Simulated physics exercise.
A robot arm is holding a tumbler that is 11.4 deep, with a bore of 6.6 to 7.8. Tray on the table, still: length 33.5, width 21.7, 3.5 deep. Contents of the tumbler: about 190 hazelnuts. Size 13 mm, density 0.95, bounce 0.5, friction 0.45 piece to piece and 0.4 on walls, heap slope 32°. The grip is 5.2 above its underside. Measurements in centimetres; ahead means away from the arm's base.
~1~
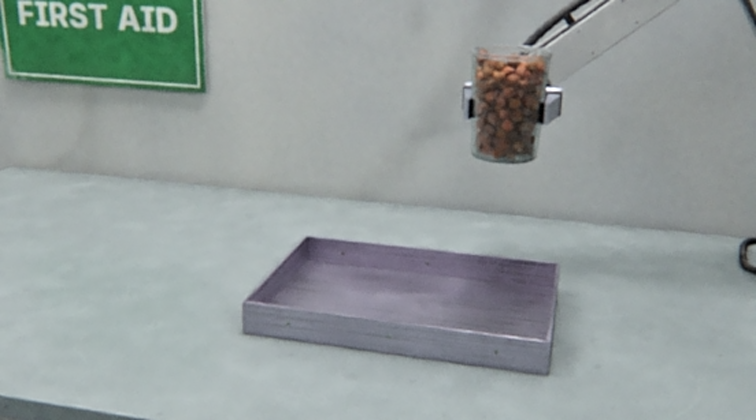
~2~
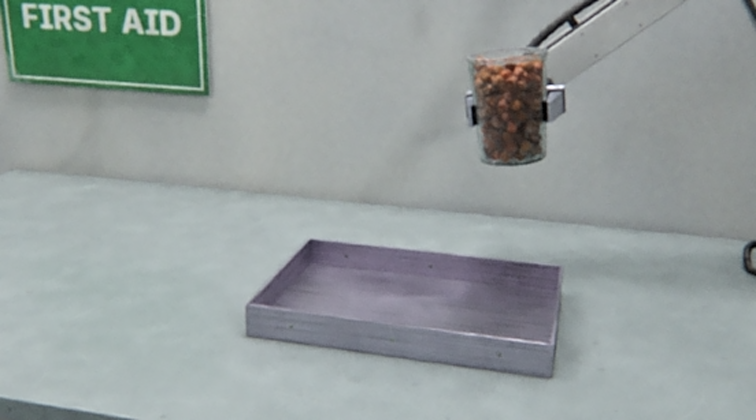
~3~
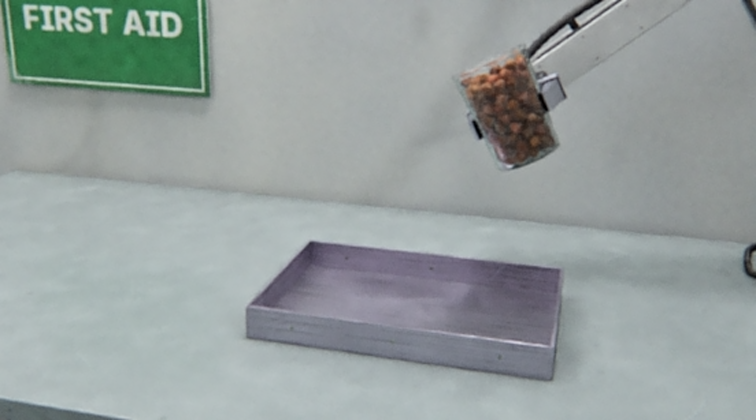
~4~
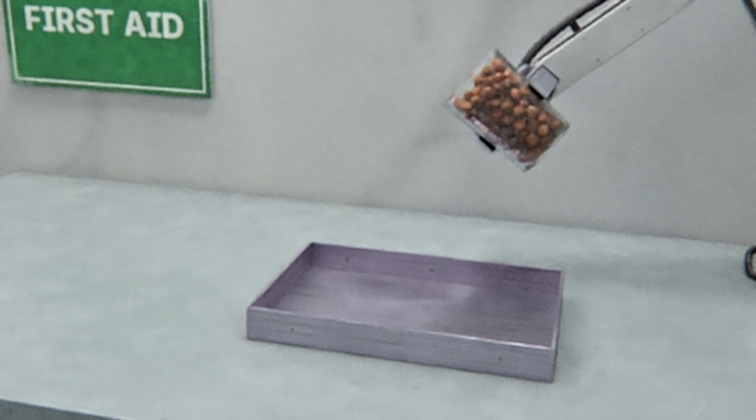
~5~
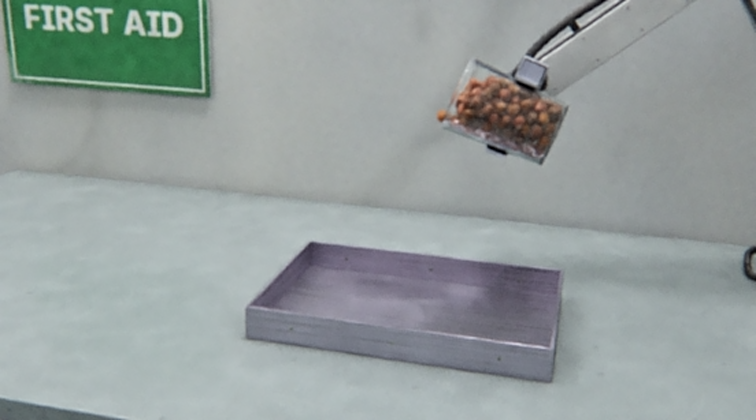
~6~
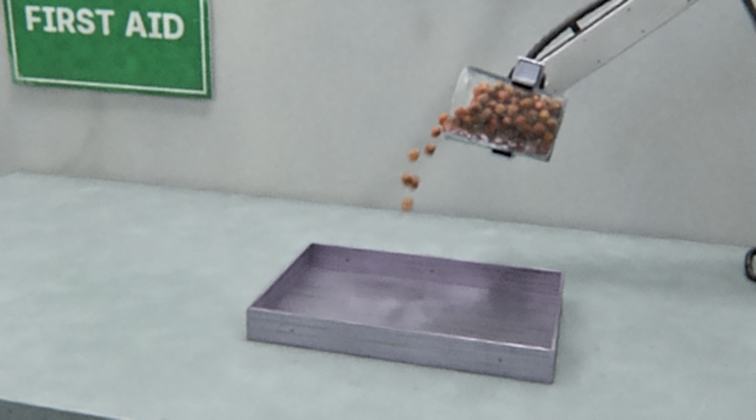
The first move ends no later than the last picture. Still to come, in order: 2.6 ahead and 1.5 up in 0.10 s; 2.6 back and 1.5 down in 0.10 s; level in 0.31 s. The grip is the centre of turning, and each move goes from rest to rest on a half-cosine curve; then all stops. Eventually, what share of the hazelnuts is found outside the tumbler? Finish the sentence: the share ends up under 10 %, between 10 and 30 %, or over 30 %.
The share ends up over 30 %.
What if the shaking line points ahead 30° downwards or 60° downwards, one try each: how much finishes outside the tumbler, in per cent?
You'd get some 20 per cent with the first setting and some 10 per cent with the second.
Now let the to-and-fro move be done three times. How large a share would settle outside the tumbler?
Then roughly 65 percent.
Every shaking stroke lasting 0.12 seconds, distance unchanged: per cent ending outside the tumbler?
30 %.
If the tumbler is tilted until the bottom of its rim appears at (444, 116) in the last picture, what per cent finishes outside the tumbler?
20 %.
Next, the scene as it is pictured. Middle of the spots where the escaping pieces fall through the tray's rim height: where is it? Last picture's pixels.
Centre: About (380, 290).
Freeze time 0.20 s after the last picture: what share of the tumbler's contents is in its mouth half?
Mouth half: Close to 75 per cent.
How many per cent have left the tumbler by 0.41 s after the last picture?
Near 40 per cent.
Then, 0.20 s after the last picture, tilted 78° forward, highest piece 28 above the table; 150 in the tumbler, 7 in the tray, 29 in flight or on a rim.
Then, 0.41 s after the last picture, tilted 19° forward, highest piece 31 above the table; 111 in the tumbler, 65 in the tray, 10 in flight or on a rim.
Then, 0.71 s after the last picture, level, highest piece 28 above the table; 111 in the tumbler, 75 in the tray.
Then, 1.76 s after the last picture, level, highest piece 28 above the table; 111 in the tumbler, 75 in the tray.
Final count, 111 in the tumbler, 75 in the tray. That is 40 % outside the tumbler.
